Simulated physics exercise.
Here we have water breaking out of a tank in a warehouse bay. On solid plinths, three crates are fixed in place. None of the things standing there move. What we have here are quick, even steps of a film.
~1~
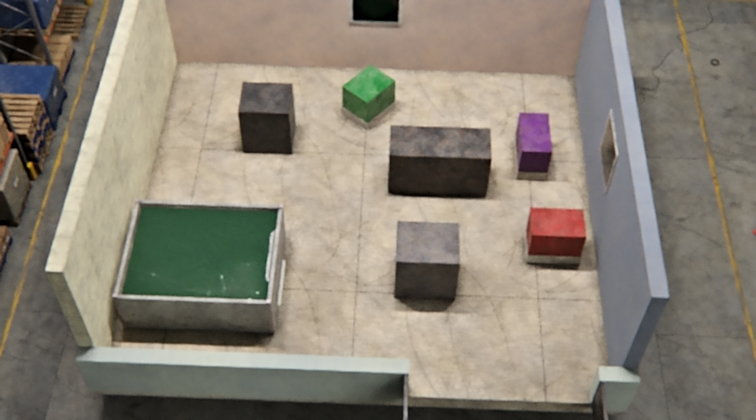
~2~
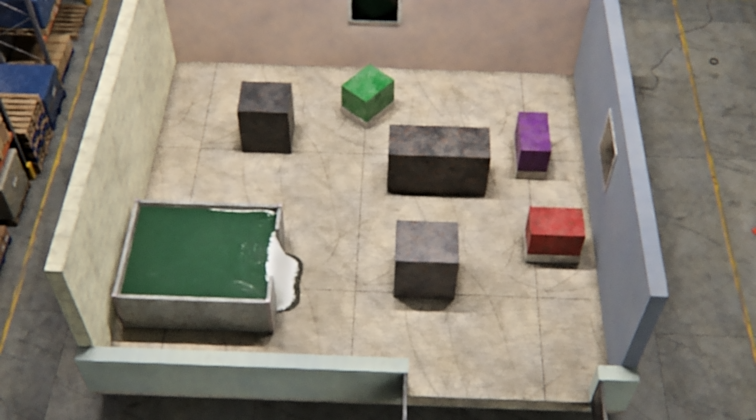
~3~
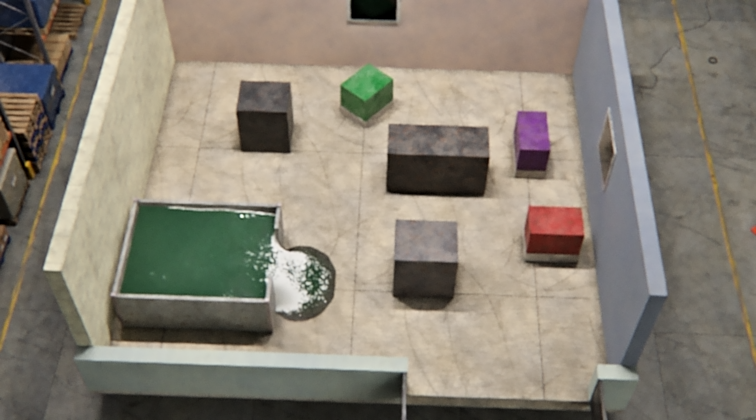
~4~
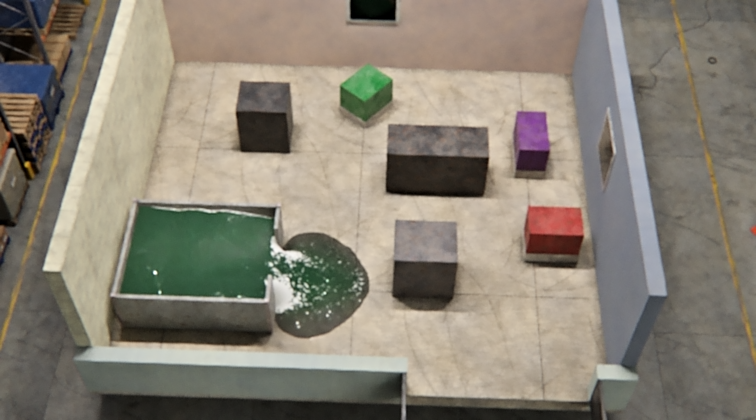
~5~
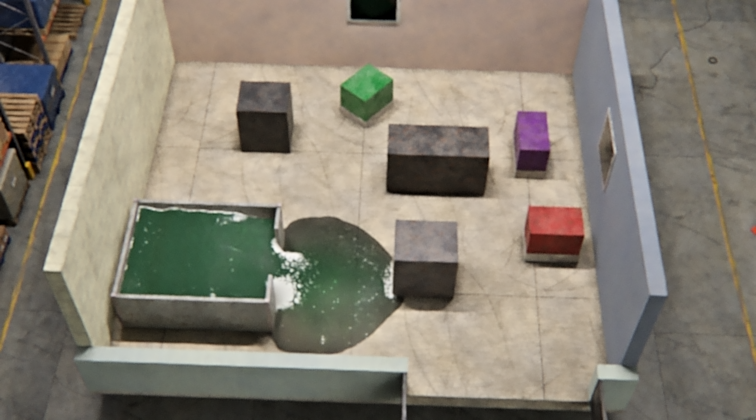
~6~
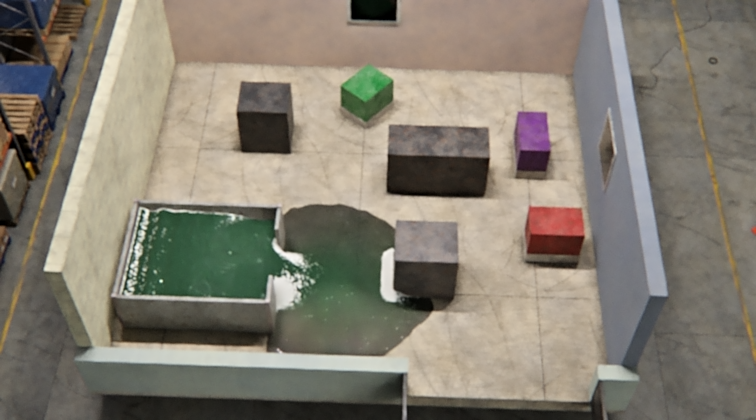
Green water pours from the open tank and spreads right across the floor around a grey block.
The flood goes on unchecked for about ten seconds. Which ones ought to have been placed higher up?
In the end: The purple crate stays dry; the green crate stays dry; the red crate stays dry.
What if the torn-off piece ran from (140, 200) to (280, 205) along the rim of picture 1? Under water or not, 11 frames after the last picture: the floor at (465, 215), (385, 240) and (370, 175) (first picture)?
One by one, they turn out not soaked, not soaked and drenched.
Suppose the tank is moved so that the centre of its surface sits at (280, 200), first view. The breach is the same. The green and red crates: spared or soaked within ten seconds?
Result: Green crate avoids it; red crate is inundated.
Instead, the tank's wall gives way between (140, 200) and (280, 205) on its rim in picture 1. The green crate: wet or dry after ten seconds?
Per crate - green crate: Flooded.
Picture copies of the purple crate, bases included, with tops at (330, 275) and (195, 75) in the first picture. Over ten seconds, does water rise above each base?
Taken as listed, the first does get flooded and the second never gets reached.
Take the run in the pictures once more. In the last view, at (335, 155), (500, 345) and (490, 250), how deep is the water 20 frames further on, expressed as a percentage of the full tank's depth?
About 2, 2, 4 %.
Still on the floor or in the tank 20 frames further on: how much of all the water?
Near 88 in a hundred.
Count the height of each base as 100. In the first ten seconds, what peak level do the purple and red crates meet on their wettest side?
Peak levels: Approx. 40 % then 60 %.
A moment on, water covers 25 % of the floor; the purple crate not reached, the green crate not reached, the red crate not reached.
Next, water covers 35 % of the floor; the purple crate water round its plinth, the green crate water round its plinth, the red crate water round its plinth.
Then, water covers 45 % of the floor; the purple crate water round its plinth, the green crate water round its plinth, the red crate water round its plinth.
Later, water covers 60 % of the floor; the purple crate water round its plinth, the green crate water round its plinth, the red crate water round its plinth.
In the end, water covers 85 % of the floor; the purple crate stayed above the water, the green crate stayed above the water, the red crate stayed above the water.
